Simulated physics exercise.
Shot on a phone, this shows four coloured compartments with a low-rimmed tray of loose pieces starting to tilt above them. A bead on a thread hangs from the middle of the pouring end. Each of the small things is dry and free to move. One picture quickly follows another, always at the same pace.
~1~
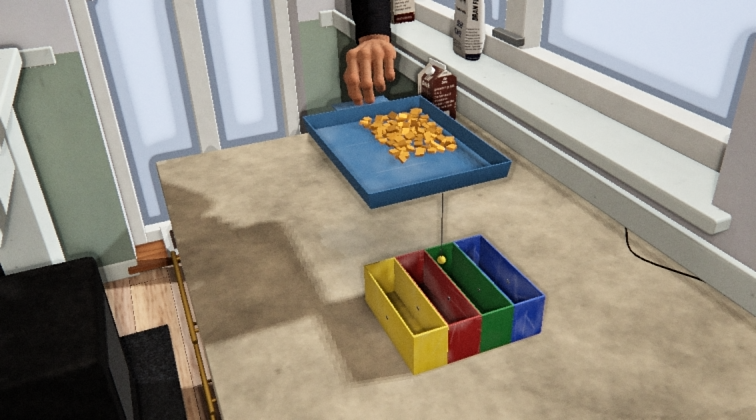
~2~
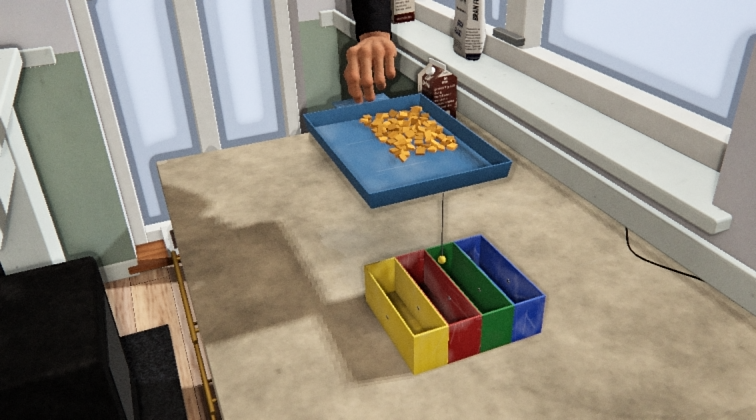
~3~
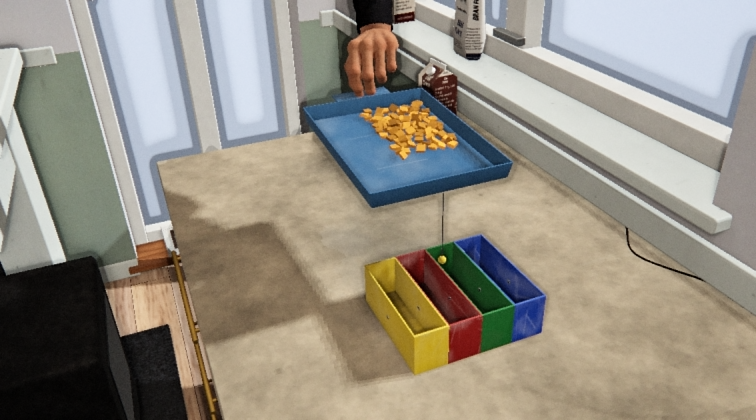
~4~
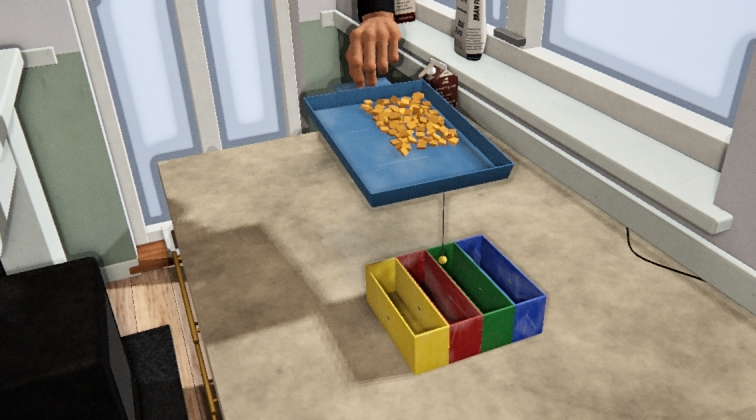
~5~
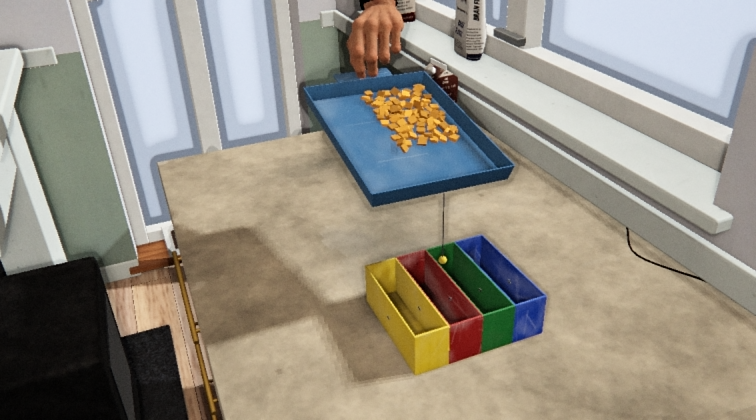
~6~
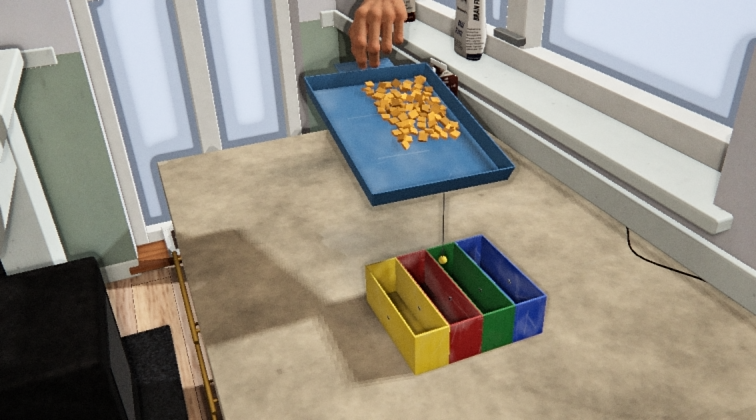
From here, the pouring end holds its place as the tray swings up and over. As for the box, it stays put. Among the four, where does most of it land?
Mostly in the blue cell.
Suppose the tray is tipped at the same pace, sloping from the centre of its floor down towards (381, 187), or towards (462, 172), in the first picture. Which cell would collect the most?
First try: The yellow cell; second try: Blue.
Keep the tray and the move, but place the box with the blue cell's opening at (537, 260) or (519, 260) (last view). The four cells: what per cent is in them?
First try: Around 100 percent; second try: Around 100 percent.
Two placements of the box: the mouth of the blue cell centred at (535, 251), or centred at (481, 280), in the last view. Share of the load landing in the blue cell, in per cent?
The first try gives 0 per cent, the second 30 per cent.
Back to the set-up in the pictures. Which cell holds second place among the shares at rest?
Rank 2: The green one.
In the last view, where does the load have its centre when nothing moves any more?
Near pixel (501, 309).
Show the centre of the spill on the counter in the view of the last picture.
Somewhere about (555, 302), I'd say.
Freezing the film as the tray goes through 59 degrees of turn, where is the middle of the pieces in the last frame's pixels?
I'd put the middle close to (479, 171).
Shortly afterwards, tray tipped steeply; all but a few on the tray; a little falling or outside the box.
Next, tray tipped right over; the bulk on the tray; a little in the blue cell; only a few in the green cell; only a few in the red cell; only a few falling or outside the box.
Some moments later, tray tipped past a quarter turn; near half in the blue cell; near a quarter in the green cell; a little in the red cell; near a quarter falling or outside the box.
In the end, tray tipped past a quarter turn; near half in the blue cell; near a quarter in the green cell; a little in the red cell; none at all in the yellow cell; near a quarter outside the box.
